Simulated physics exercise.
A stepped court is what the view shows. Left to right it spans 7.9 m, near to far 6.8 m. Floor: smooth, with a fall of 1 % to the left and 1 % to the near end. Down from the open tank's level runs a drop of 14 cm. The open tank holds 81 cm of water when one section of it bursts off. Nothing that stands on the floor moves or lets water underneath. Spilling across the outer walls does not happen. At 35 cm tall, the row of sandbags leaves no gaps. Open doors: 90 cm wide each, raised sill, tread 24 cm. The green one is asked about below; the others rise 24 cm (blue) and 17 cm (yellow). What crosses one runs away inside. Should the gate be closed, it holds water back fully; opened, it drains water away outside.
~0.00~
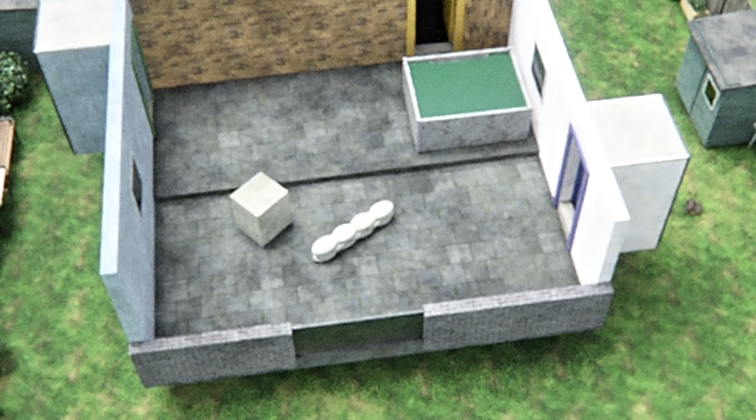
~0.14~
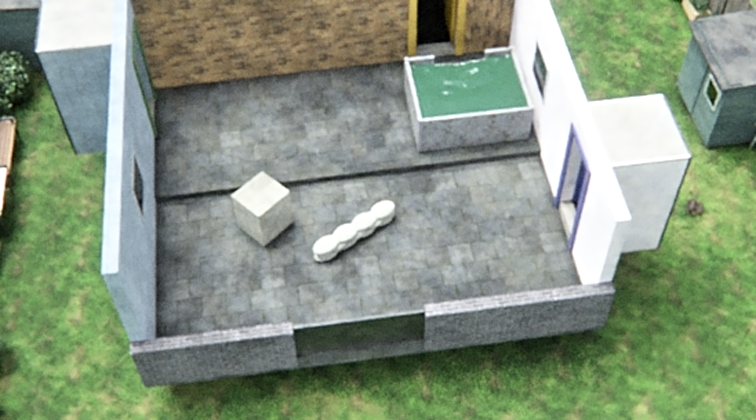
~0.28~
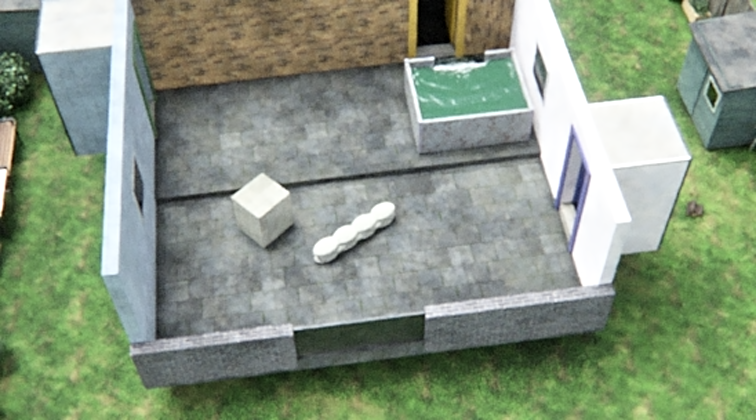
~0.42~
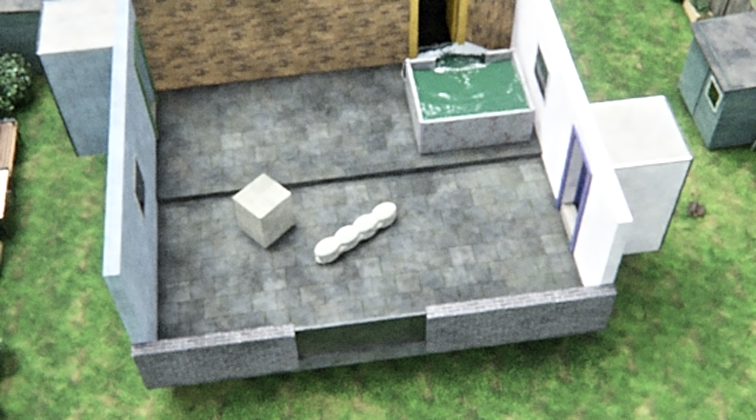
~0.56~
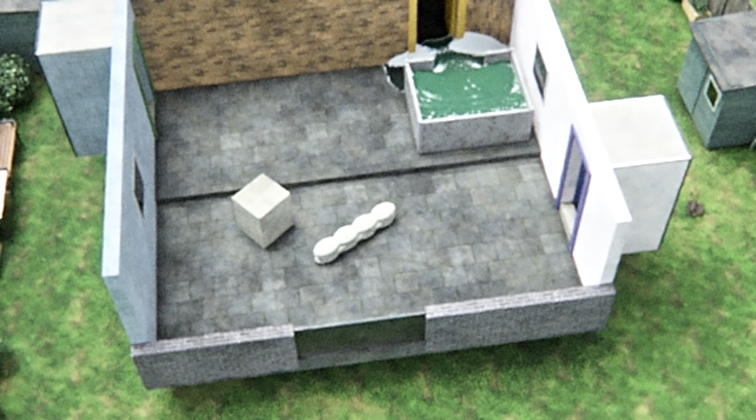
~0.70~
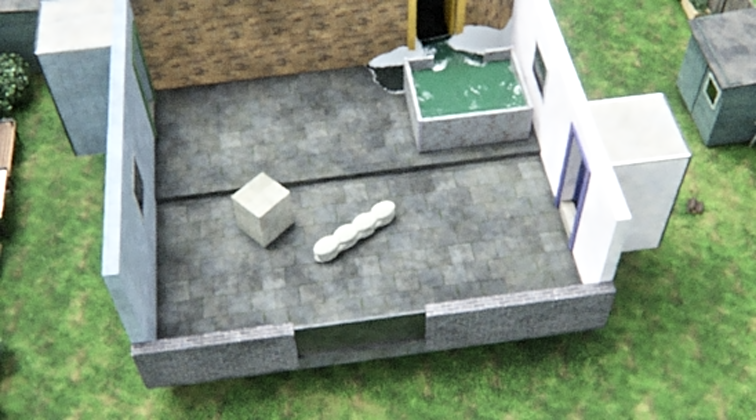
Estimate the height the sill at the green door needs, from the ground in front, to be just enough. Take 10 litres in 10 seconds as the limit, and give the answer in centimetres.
It needs some 11.5 cm.
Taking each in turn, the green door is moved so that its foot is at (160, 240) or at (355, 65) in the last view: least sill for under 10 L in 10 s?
You'd want about 7.0 cm there first, then about 6.0 cm.
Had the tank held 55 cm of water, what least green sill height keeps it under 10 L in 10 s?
7.5 cm.
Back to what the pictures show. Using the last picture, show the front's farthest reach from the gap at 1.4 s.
Pixel close to (279, 79).
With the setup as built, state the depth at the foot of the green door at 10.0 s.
The depth there is around 8.0 cm.
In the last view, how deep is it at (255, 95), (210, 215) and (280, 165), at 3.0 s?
The depths come to about 3, 0 and 2 cm.
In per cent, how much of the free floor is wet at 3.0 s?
Around 40 per cent of the floor.
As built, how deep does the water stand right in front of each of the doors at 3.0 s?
In cm - green: 11, blue: 3, yellow: 33.
After 1.4 s water covers 10 % of the floor, deepest (58 cm) near (504, 52); it has not reached the green door.
After 3.0 s water covers 40 % of the floor, deepest (36 cm) near (456, 58); 11 cm at the green door, 0 litres in over its 10 cm sill.
After 10.0 s water covers 75 % of the floor, deepest (16 cm) near (158, 358); 8 cm at the green door, 21 litres in over its 10 cm sill.
At the green door as built, the water arrived by 2.9 s and peaked near 15 cm at 3.2 s.
With a sill of 10 cm, 21 litres would have come in within the 10 s; with 14 cm, 1 litre. So under 10 litres takes about 11.5 cm.
